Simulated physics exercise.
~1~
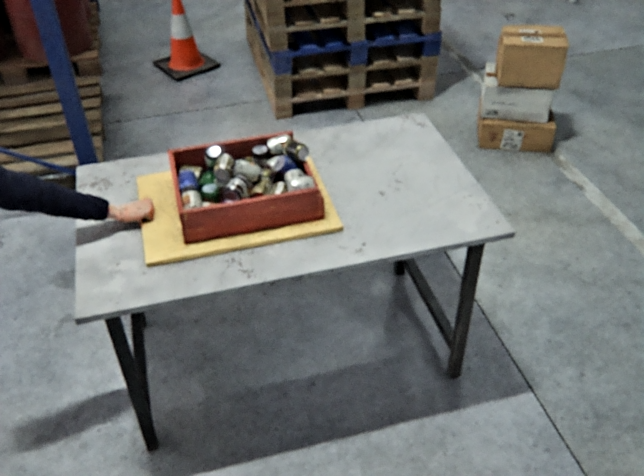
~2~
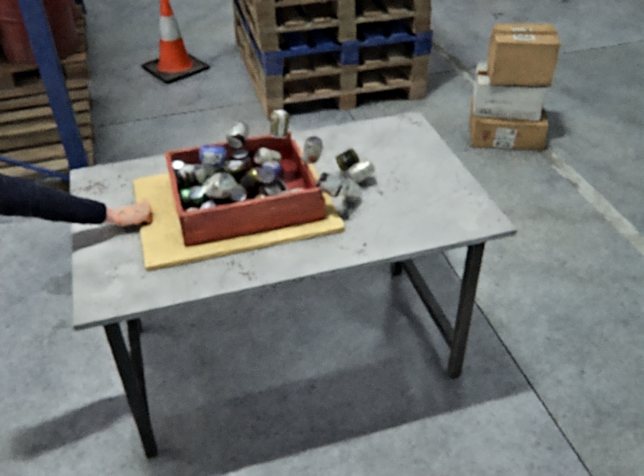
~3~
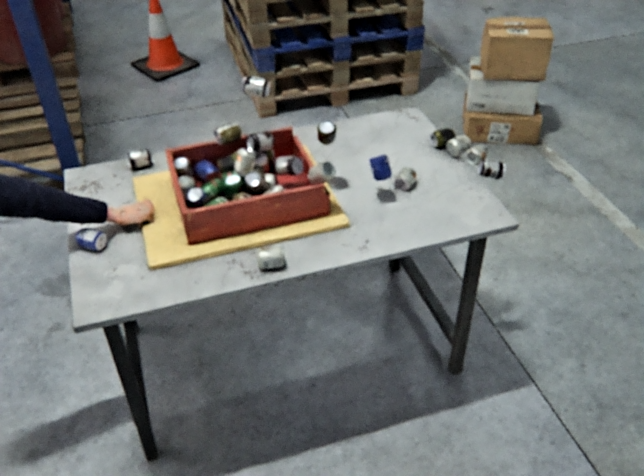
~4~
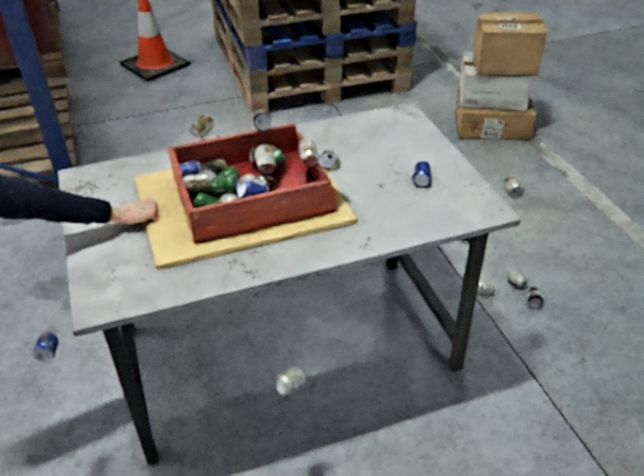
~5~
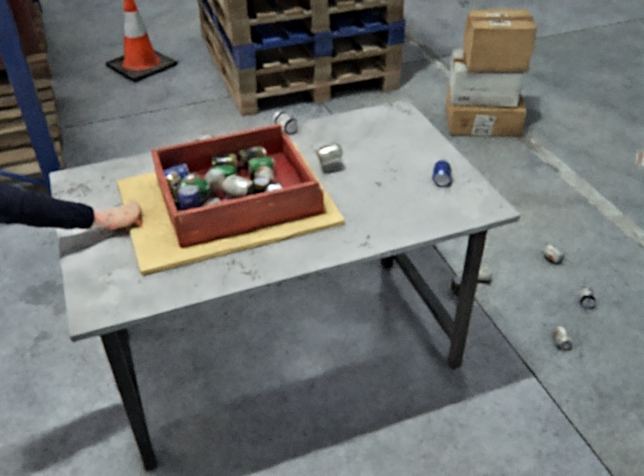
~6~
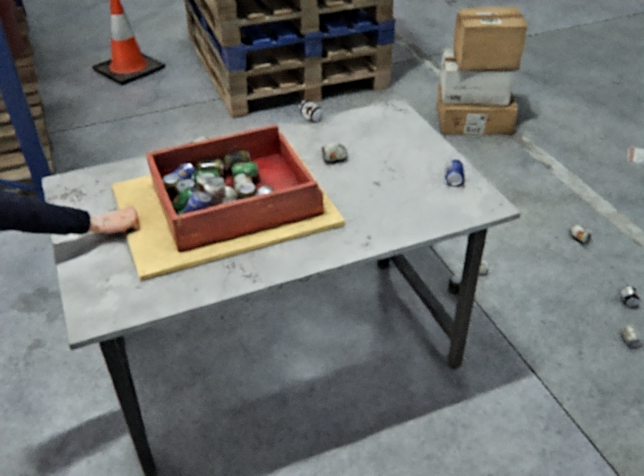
An arm in a dark sleeve reaches in from the left and grips a yellow board on a grey table in a warehouse, seen from above, with stacked pallets, an orange cone and cardboard boxes behind. On the board sits a red crate full of small cans in mixed colours. As the hand shakes the board to and fro, cans spill over the right side, then fly out in several directions. Some drop off the table and roll across the concrete floor. At the end the crate stays on the board, partly emptied, with a few cans on the tabletop and others on the floor at right.
